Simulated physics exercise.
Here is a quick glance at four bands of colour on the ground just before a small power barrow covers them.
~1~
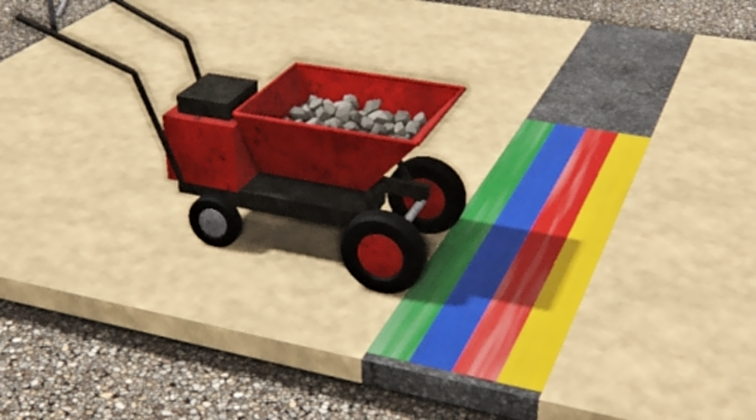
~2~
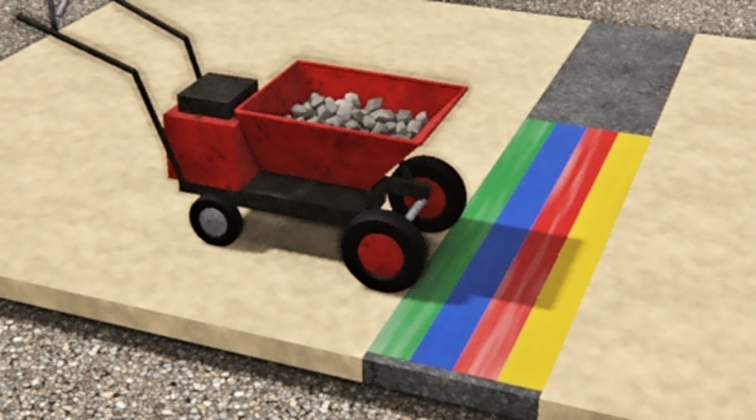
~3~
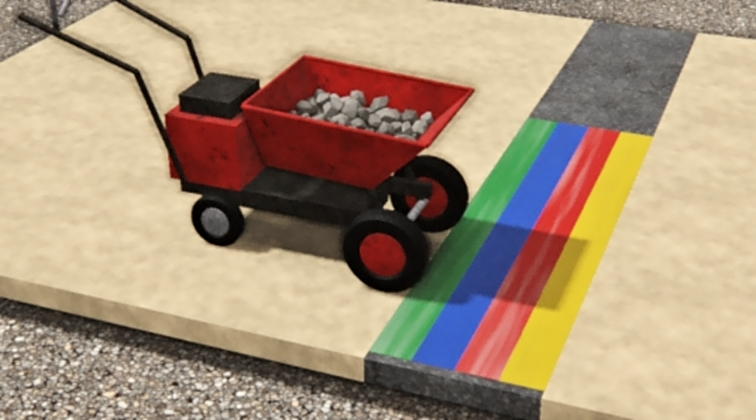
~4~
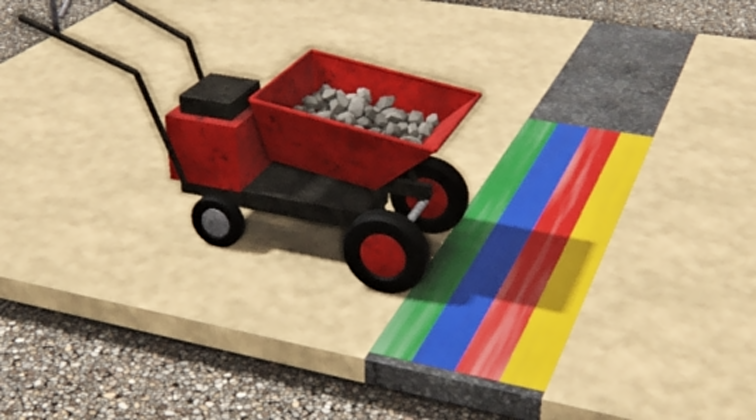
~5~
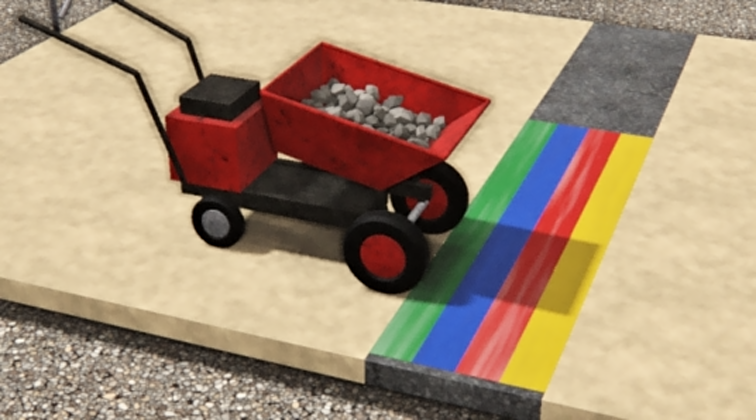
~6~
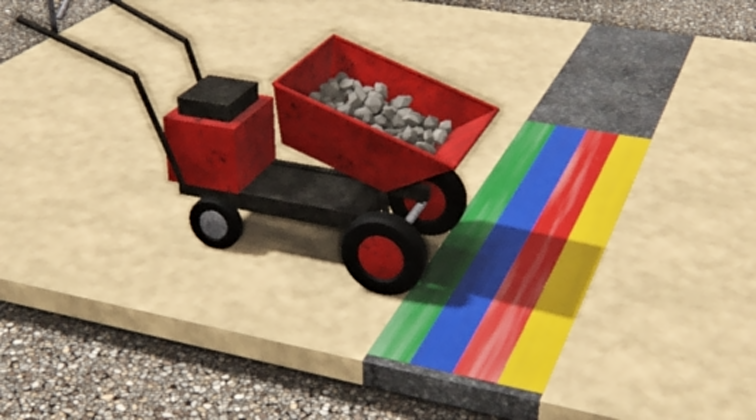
A red skip heaped with grey broken stones sits level on a small power barrow, then slides slightly right and tilts forward, its back edge rising. Its black handles, wheels and chassis stay still on pale slabs edged by gravel, seen from above at an angle by a steady camera. Green, blue, red and yellow strips lie left to right beside the front wheels, partly in the skip's shadow.
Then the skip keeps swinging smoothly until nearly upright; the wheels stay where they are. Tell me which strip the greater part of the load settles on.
The greater part settles on the yellow strip.
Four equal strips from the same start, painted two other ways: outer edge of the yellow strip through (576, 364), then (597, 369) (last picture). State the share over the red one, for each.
I'd say about 20 % for the first and about 30 % for the second.
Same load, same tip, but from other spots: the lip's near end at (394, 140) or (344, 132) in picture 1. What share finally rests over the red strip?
First spot 30 per cent, second spot 30 per cent.
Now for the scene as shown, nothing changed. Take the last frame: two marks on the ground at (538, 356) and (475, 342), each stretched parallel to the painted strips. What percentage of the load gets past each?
Around 50 in a hundred for the first, 80 in a hundred for the second.
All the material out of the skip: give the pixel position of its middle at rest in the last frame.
Somewhere around (581, 289) in the final view.
Shortly afterwards, skip tipped steeply; the whole lot in the skip.
Next, skip tipped right over; near half in the skip; a little over the red strip; near a third over the yellow strip; a little off the paint.
Some moments later, skip tipped right over; near a quarter in the skip; a little over the red strip; near a third over the yellow strip; near a third off the paint.
In the end, skip tipped right over; near a quarter in the skip; none at all over the green strip; none at all over the blue strip; a little over the red strip; near a third over the yellow strip; near a third off the paint.
